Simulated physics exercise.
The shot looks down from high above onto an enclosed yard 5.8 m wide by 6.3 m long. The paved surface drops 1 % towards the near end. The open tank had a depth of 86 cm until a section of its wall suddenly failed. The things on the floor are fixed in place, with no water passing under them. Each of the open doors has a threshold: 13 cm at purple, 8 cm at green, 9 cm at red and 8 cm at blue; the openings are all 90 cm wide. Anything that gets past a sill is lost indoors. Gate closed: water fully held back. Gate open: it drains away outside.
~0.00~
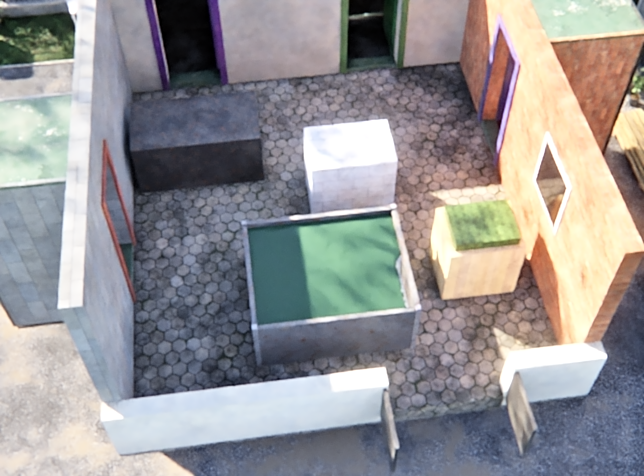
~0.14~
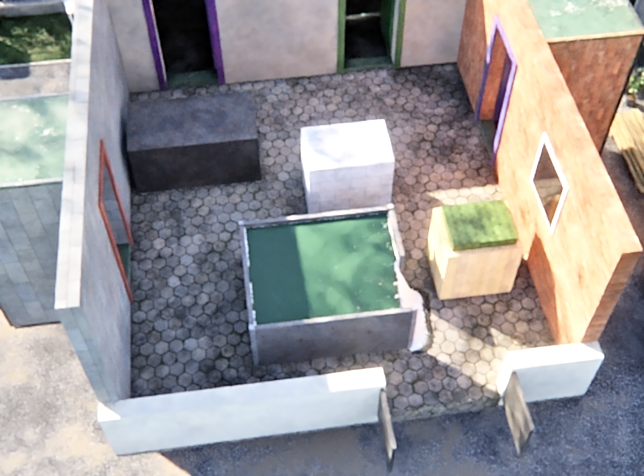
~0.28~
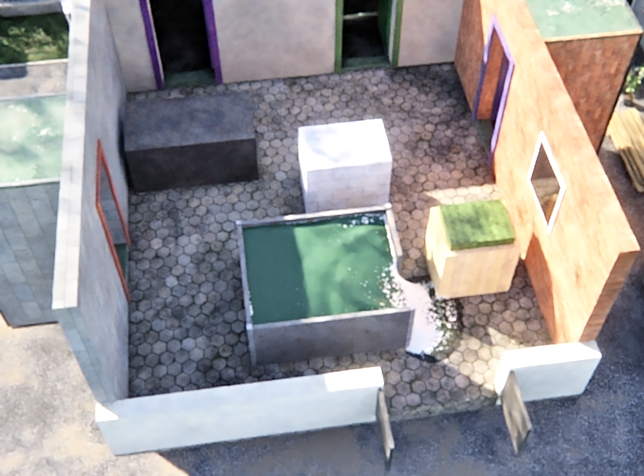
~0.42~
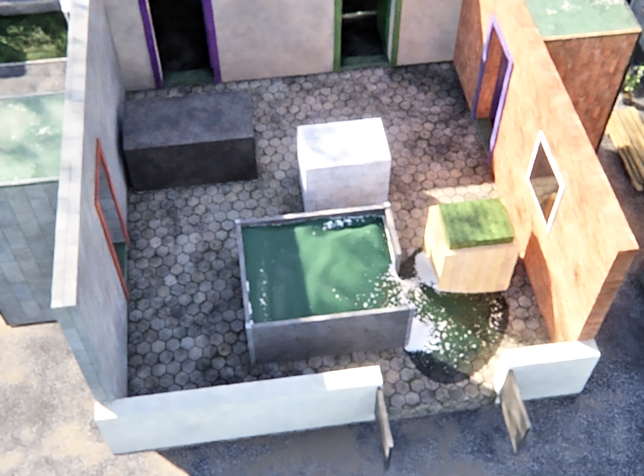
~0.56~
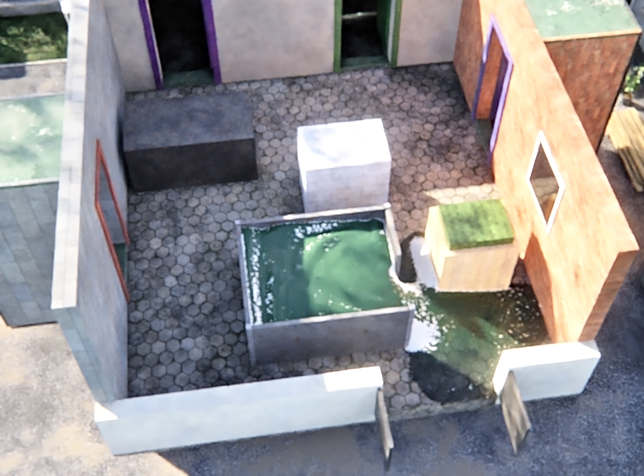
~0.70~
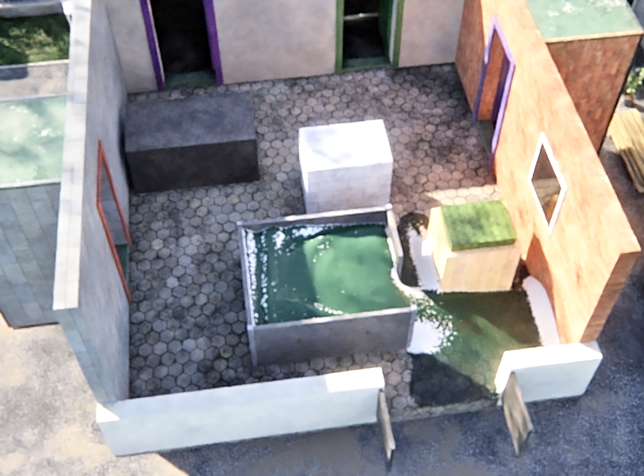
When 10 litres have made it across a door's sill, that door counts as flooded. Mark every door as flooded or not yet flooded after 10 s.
After that time, purple door: Not yet flooded; green door: Flooded; red door: Not yet flooded; blue door: Not yet flooded.
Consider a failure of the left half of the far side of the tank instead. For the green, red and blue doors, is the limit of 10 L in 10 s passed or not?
Result: Green limit passed, red limit passed, blue limit not passed.
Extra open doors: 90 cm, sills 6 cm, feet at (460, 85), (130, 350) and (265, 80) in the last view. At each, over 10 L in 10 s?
Result in order - more than that, not enough, not enough.
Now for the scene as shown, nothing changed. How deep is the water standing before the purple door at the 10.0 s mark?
About 9.0 cm.
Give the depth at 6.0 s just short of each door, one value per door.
In cm: Purple 3, green 10, red 2, blue 3.
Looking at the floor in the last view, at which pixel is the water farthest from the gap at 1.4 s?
I'd put it near pixel (383, 143) of the last picture.
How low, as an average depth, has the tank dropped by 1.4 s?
Around 58 cm on average.
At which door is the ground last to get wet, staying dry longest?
The purple door is last.
After 1.4 s water covers 20 % of the floor and is deepest (61 cm) near (562, 372); purple door not reached, green door not reached, red door not reached, blue door not reached.
After 2.2 s water covers 30 % of the floor and is deepest (50 cm) near (526, 306); purple door not reached, green door not reached, red door not reached, blue door 6 cm at the sill, 0 L in.
After 3.5 s water covers 50 % of the floor and is deepest (37 cm) near (558, 360); purple door not reached, green door 17 cm at the sill, 6 L in, red door not reached, blue door 4 cm at the sill, 0 L in.
After 6.0 s water covers 75 % of the floor and is deepest (22 cm) near (523, 377); purple door 3 cm at the sill, 0 L in, green door 10 cm at the sill, 47 L in, red door 2 cm at the sill, 0 L in, blue door 3 cm at the sill, 0 L in.
After 10.0 s water covers 90 % of the floor and is deepest (13 cm) near (523, 377); purple door 9 cm at the sill, 0 L in, green door 4 cm at the sill, 51 L in, red door 2 cm at the sill, 0 L in, blue door 7 cm at the sill, 0 L in.
